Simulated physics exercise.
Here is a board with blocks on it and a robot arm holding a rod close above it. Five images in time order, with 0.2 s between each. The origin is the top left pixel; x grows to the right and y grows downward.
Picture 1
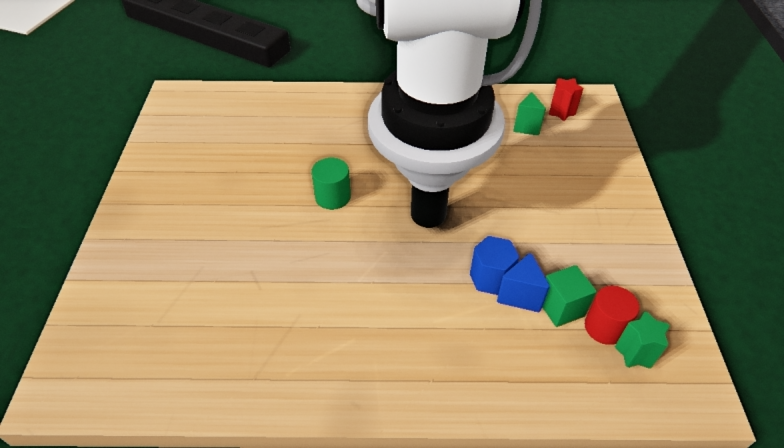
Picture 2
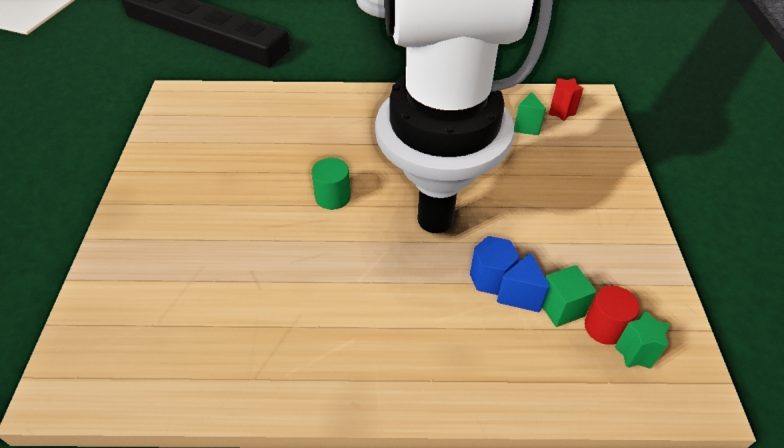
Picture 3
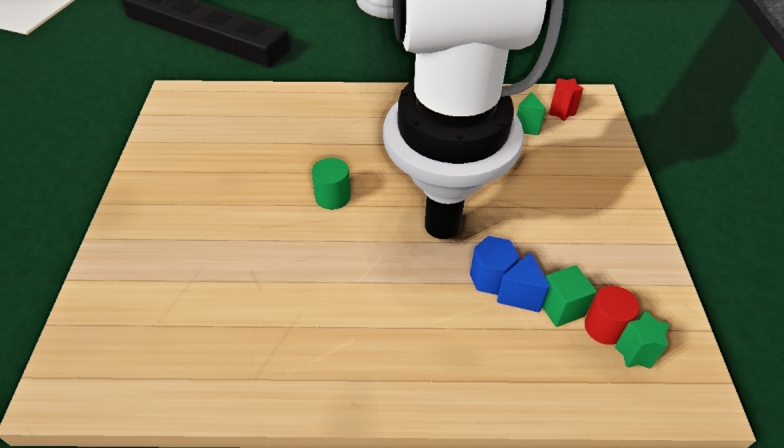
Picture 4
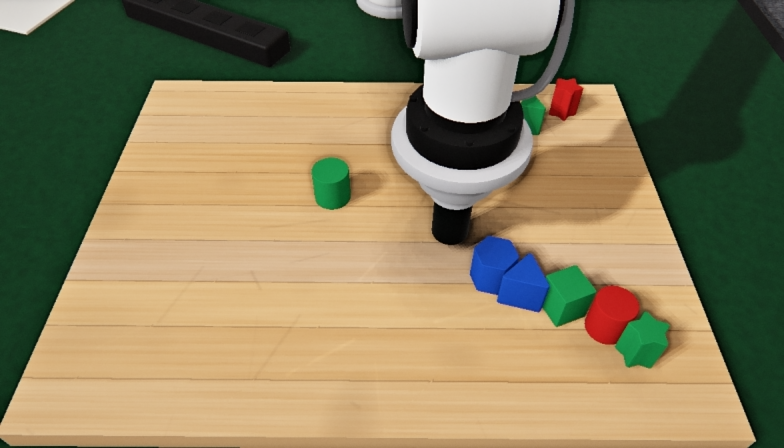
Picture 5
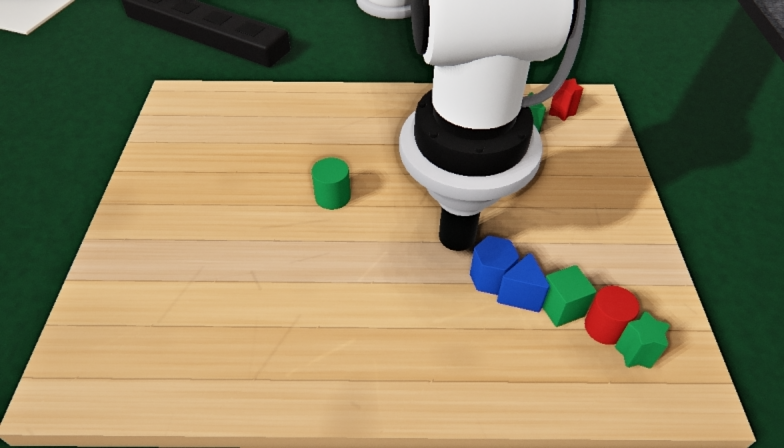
On a wooden board, a robot arm moves its black rod toward the still blue blocks.
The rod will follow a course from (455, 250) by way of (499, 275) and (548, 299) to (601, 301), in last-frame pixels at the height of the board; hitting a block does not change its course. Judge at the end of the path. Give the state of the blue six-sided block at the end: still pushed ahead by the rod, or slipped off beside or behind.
The rod moves past it.
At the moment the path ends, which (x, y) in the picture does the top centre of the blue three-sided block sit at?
The point I'd pick in the picture is (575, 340).
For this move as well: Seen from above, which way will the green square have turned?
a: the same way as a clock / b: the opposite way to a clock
That would be b.
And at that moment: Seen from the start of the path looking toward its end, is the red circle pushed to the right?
No.
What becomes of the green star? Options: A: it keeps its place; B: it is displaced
That would be B.
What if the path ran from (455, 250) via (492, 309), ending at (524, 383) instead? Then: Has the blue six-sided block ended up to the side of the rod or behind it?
Yes.
On the path given first. One third of the way, rod (502, 264); blue six-sided block (528, 279), turned 30° clockwise; blue three-sided block (555, 307); green square (575, 283).
Two thirds of the way, rod (553, 289); blue six-sided block (554, 308), turned 65° clockwise; blue three-sided block (575, 340); green square (600, 285), turned 30° anticlockwise; red circle (639, 303); green star (658, 335), turned 15° clockwise.
At the end, rod (607, 290); blue six-sided block (554, 308), turned 65° clockwise; blue three-sided block (575, 340); green square (656, 285), turned 35° anticlockwise; red circle (692, 313); green star (665, 338), turned 55° clockwise.
